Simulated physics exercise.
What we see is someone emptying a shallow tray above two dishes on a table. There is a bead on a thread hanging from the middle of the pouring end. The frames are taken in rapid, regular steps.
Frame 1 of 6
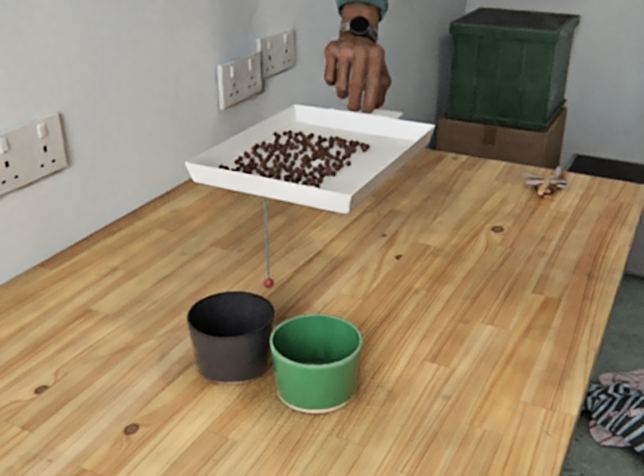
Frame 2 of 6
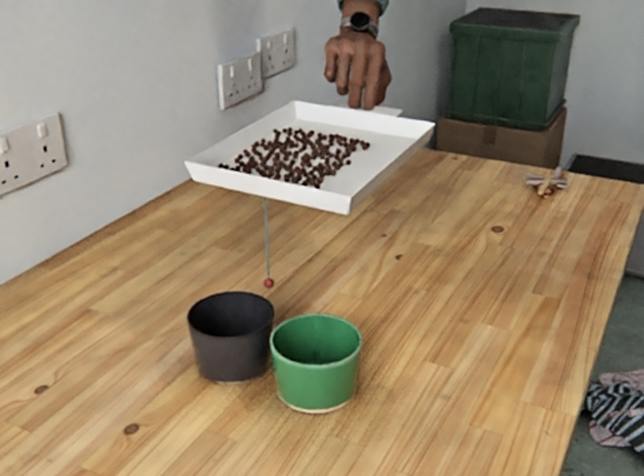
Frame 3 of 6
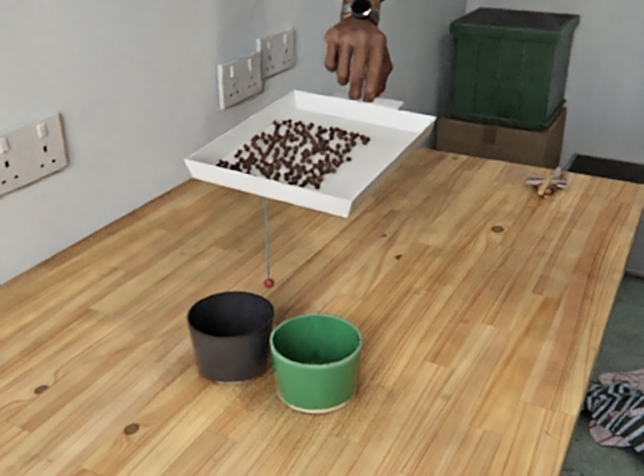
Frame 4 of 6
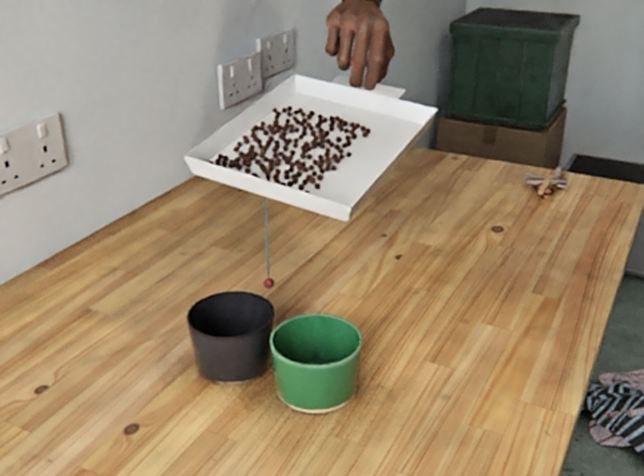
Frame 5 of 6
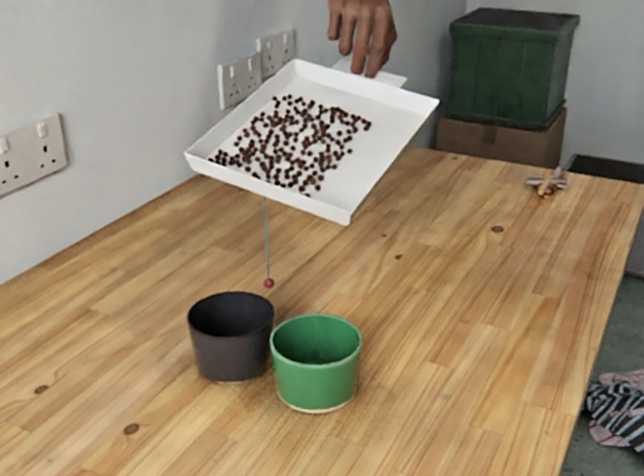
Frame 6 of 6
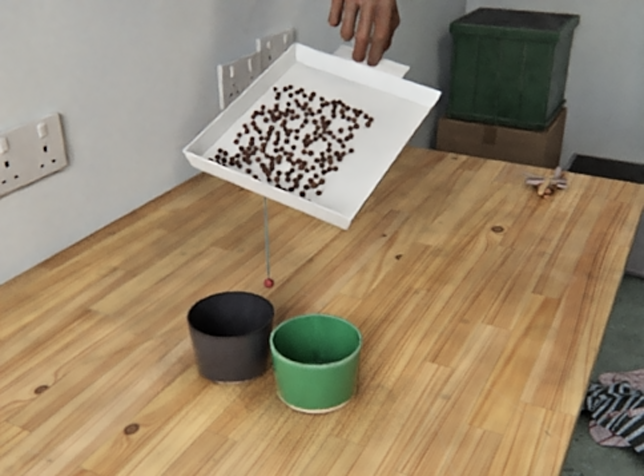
On a wooden table by a wall with sockets, a hand held a white tray of small dark berries above a black dish and a green one, then steadily tilted it toward its lower right corner.
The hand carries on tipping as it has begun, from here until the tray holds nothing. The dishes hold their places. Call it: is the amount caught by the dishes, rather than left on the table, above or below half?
Below half.
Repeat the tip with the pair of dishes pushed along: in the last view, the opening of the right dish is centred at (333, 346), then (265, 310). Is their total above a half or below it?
Result, first setup: A minority share; second setup: A minority share.
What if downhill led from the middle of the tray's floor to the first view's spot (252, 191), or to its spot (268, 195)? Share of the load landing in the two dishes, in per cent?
First case around 40 per cent, second case 70 per cent.
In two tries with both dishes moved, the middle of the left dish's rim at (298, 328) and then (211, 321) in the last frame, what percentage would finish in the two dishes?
About 20 per cent first, then about 0 per cent.
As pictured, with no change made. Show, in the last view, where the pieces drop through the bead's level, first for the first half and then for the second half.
Around (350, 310), followed by around (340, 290).
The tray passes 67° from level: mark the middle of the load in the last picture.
Centre estimate: (331, 226).
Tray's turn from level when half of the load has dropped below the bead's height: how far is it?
Around 95°, give or take.
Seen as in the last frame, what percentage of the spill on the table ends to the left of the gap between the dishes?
About 10 per cent.
Soon, tray tipped steeply; most on the tray; a small part in the right dish; a stray few outside both; a small part in the air.
A while on, tray tipped past a quarter turn; a small part on the tray; about a quarter in the right dish; about half outside both; a small part in the air.
Towards the end, tray tipped past a quarter turn; about a quarter in the right dish; most outside both.
Finally, tray tipped past a quarter turn; about a quarter in the right dish; none in the left dish; most outside both.
